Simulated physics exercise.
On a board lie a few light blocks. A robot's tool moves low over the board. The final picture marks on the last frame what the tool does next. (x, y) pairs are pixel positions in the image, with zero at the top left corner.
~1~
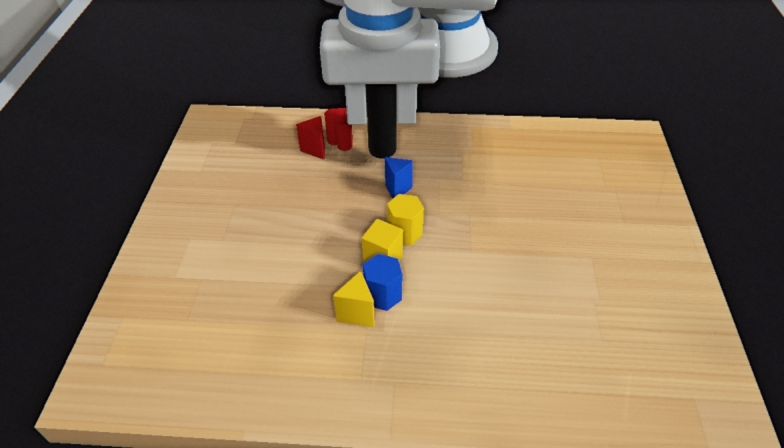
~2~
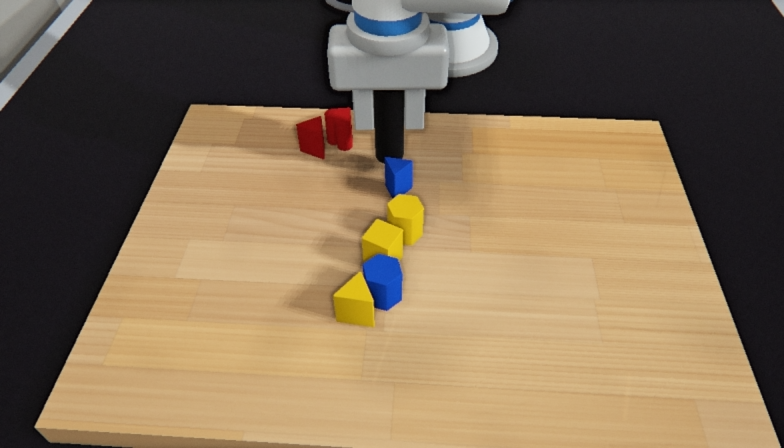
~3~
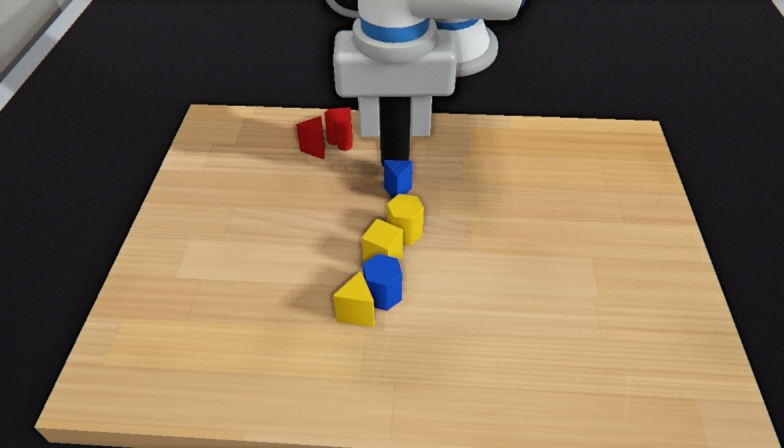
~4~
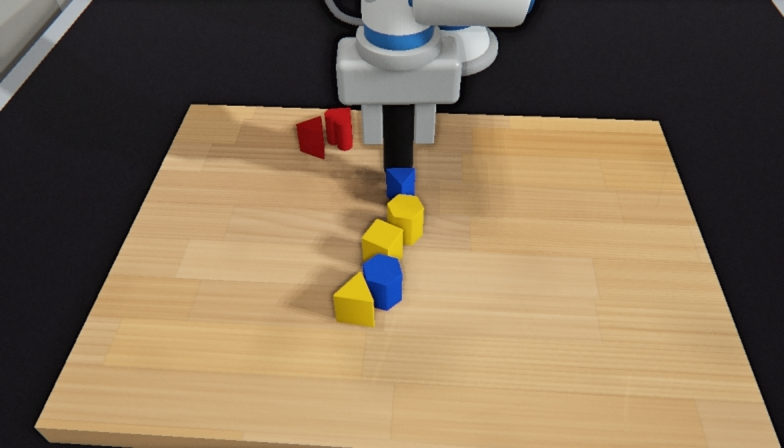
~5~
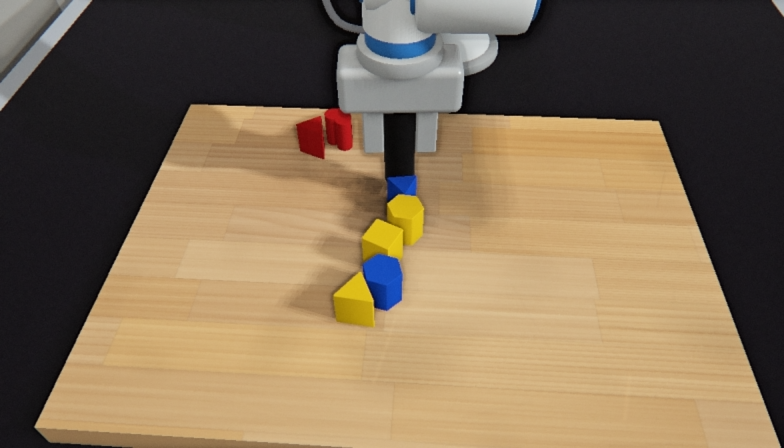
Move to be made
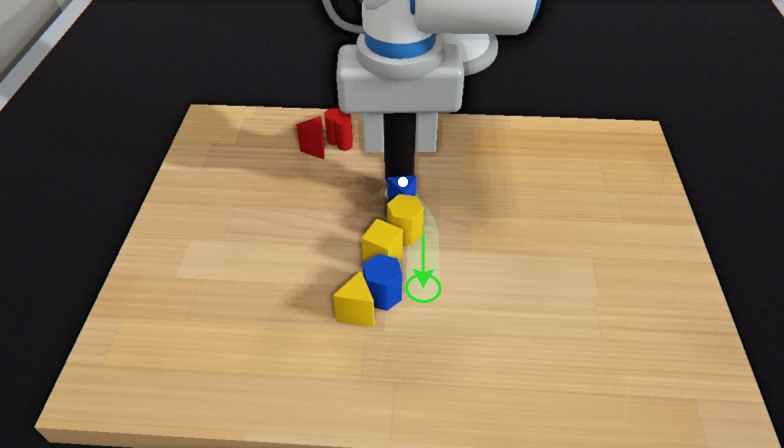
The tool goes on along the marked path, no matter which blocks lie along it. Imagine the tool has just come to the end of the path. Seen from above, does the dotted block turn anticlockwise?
Yes.
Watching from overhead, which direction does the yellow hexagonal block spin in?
Looking down on the board, it turns clockwise.
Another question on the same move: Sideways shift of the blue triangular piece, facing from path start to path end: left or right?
My prediction: Leftwards.
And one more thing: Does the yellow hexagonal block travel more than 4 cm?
I'd say yes.
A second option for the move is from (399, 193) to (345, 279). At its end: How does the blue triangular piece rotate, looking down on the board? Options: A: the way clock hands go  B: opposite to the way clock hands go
I'll go with B - opposite to the way clock hands go.
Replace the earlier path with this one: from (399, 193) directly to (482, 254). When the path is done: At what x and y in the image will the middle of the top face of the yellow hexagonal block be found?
I predict (417, 232).
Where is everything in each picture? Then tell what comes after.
The first picture shows lower end of the tool (383, 151), tops of blocks, blue hexagonal block (382, 269), yellow square block (382, 234), blue triangular piece (397, 164), yellow hexagonal block (405, 206).
The second picture shows tool (389, 157), blocks as before.
The third picture shows tool (395, 163), blue triangular piece (398, 166).
The fourth picture shows tool (398, 171), blue triangular piece (401, 173).
The fifth picture shows tool (403, 182), blue hexagonal block (382, 269), yellow square block (382, 234), blue triangular piece (403, 182), yellow hexagonal block (405, 206).
The drawn path runs from (399, 193) through (423, 235) to (423, 288); the dot is on the blue triangular piece.
The first path, step by step. One third of the way, tool (419, 206); yellow square block (381, 236); blue triangular piece (429, 210), turned 25° anticlockwise; yellow hexagonal block (418, 229), turned 65° clockwise.
Two thirds of the way, tool (424, 239); yellow square block (381, 236); blue triangular piece (448, 237), turned 35° anticlockwise; yellow hexagonal block (418, 252).
At the end, tool (424, 274); blue hexagonal block (375, 275), turned 30° clockwise; yellow square block (381, 236); blue triangular piece (452, 247), turned 85° anticlockwise; yellow hexagonal block (413, 289), turned 145° clockwise.
